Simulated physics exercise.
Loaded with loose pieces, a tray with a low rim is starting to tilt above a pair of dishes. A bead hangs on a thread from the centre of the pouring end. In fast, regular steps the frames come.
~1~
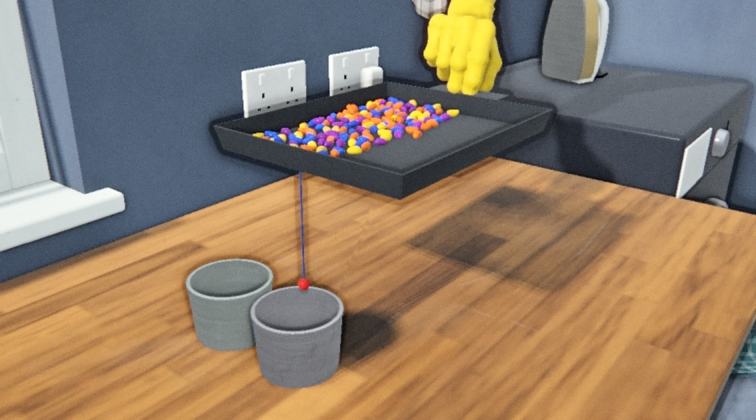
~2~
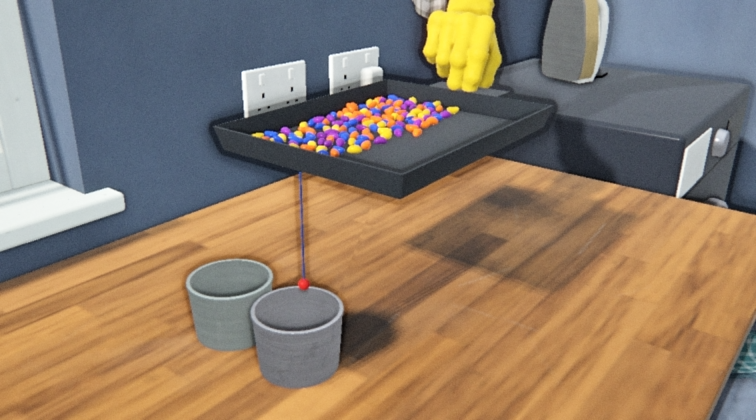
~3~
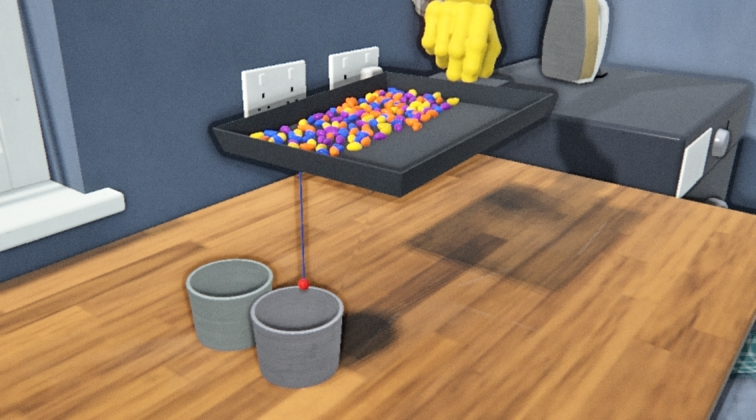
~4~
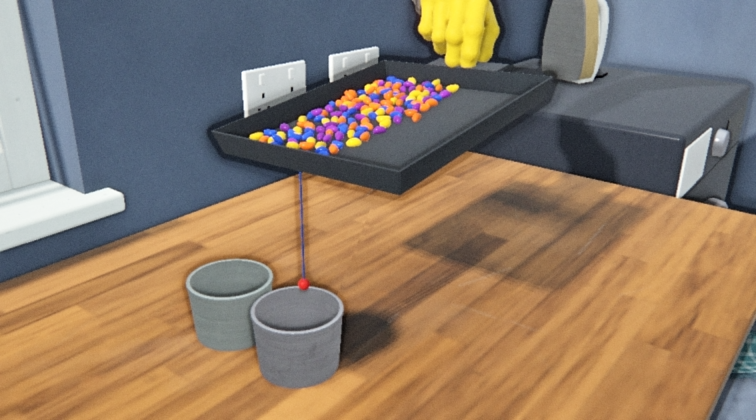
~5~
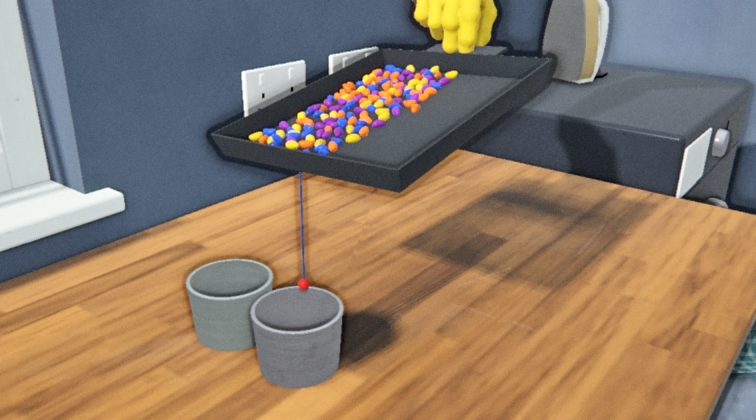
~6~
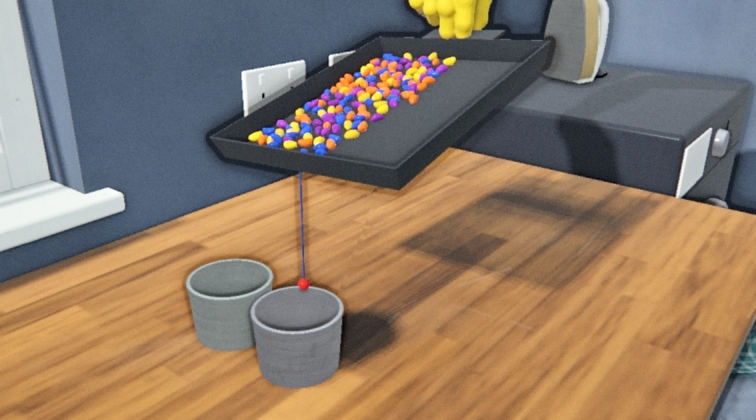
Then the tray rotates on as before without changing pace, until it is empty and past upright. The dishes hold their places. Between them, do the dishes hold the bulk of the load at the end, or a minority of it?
They hold the bulk.
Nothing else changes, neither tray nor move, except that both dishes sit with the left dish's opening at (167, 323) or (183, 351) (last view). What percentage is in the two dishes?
Around 0 and around 0 per cent, in that order.
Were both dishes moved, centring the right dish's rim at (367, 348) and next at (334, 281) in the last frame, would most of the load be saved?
The first try: Under half. The second: Below a half.
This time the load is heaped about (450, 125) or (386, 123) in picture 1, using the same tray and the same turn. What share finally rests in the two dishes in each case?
It would be about 70 per cent for the first and about 70 per cent for the second.
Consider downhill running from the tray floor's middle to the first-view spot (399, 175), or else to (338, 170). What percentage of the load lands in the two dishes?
About 0 and 10 percent.
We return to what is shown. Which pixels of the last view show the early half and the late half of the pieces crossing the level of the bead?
Earlier portion about (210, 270); later portion about (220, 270).
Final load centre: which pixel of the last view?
Around (220, 329).
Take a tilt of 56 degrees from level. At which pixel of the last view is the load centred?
Look around (277, 113) in the last picture.
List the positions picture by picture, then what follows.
The first frame shows corners of the pouring end near (222, 125) and (401, 171), level; middle of the load near (367, 123), jelly beans; left dish near (200, 316); right dish near (267, 351); bead on its thread near (304, 284).
The second frame shows corners of the pouring end near (222, 126) and (400, 171), level; middle of the load near (367, 121).
The third frame shows corners of the pouring end near (221, 128) and (399, 170), tipped barely, lowest at the left corner; middle of the load near (367, 116).
The fourth frame shows corners of the pouring end near (220, 130) and (398, 168), tipped a little, lowest at the left corner; middle of the load near (366, 109).
The fifth frame shows corners of the pouring end near (219, 133) and (396, 166), tipped a little, lowest at the left corner; middle of the load near (365, 102).
The sixth frame shows corners of the pouring end near (218, 135) and (394, 164), tipped clearly, lowest at the left corner; middle of the load near (362, 95); left dish near (200, 316); right dish near (267, 351).
Shortly afterwards, tray tipped steeply; all but a few on the tray; only a few in the air.
Next, tray tipped right over; the bulk on the tray; only a few in the right dish; only a few in the left dish; only a few outside both; a little in the air.
Some moments later, tray tipped past a quarter turn; only a few in the right dish; near two thirds in the left dish; near a third outside both.
In the end, tray tipped past a quarter turn; only a few in the right dish; near two thirds in the left dish; near a third outside both.
